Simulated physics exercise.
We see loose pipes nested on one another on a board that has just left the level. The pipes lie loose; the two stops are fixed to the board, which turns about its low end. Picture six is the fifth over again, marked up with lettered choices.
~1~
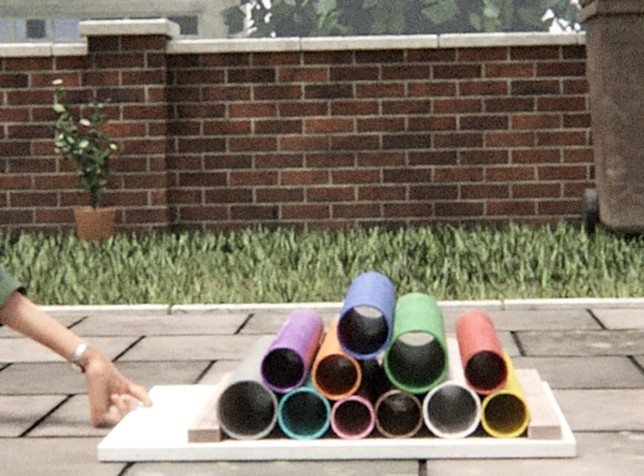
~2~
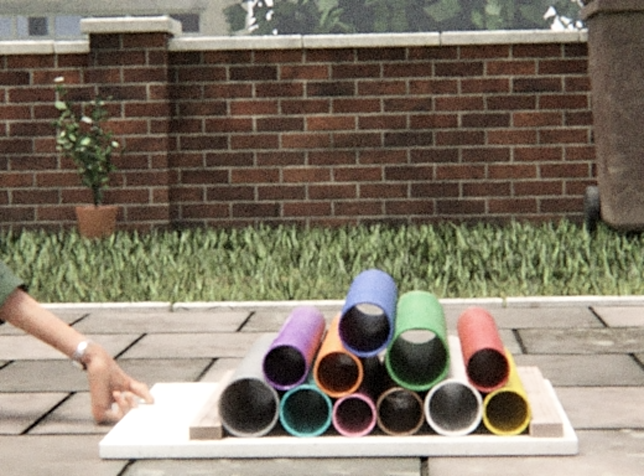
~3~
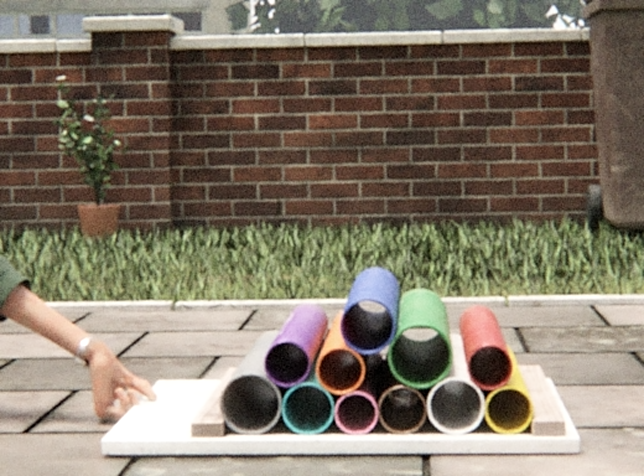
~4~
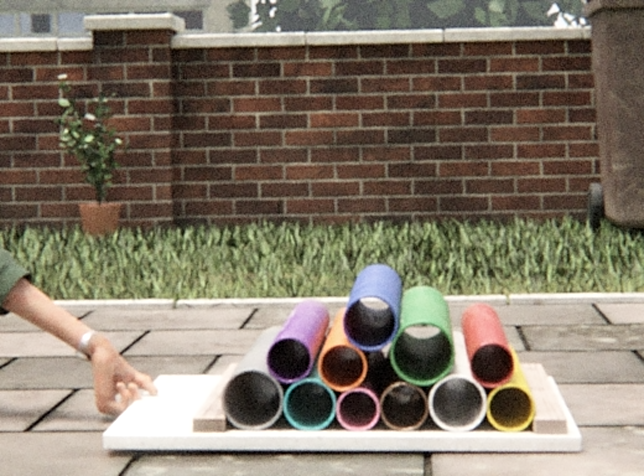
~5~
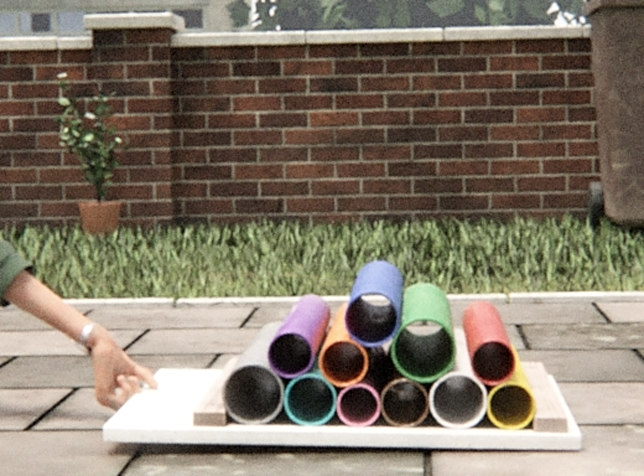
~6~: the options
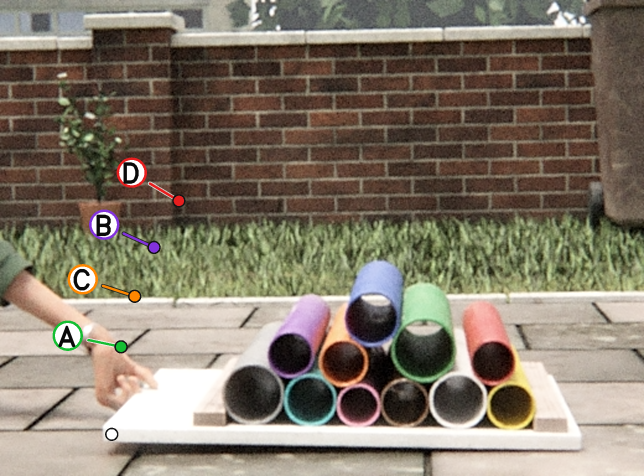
On a paved patio by a brick wall, a hand slightly raising the left end of a white board stacked with colourful pipes.
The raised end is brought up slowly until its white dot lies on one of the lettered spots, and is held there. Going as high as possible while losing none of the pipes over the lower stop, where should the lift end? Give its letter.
No higher than C.
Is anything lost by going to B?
Yes.
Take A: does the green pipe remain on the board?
The green pipe: Yes.
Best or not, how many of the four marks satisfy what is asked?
Two of the four.
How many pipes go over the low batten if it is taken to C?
The count is none.
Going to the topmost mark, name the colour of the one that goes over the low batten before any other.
It is the red one.
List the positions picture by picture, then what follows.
In the first picture, green pipe (417, 360); red pipe (486, 371); orange pipe (336, 375).
In the second picture, orange pipe (338, 373); purple pipe (285, 367).
In the third picture, board (347, 405); grey pipe (250, 404); pink pipe (356, 413).
In the fourth picture, board (348, 402); grey pipe (252, 400); turquoise pipe (310, 405).
In the fifth picture, board (348, 398); grey pipe (253, 394); turquoise pipe (311, 400).
On the marked copy, A at (121, 347); B at (154, 247); C at (135, 296); D at (179, 201); the white dot at (112, 434).
With C. Early on, board at 14°.
Further on, board at 19°.
At the end, board at 19°, none over the low batten.
As for the rest, A none over the low batten; B one over the low batten (red); D five over the low batten.
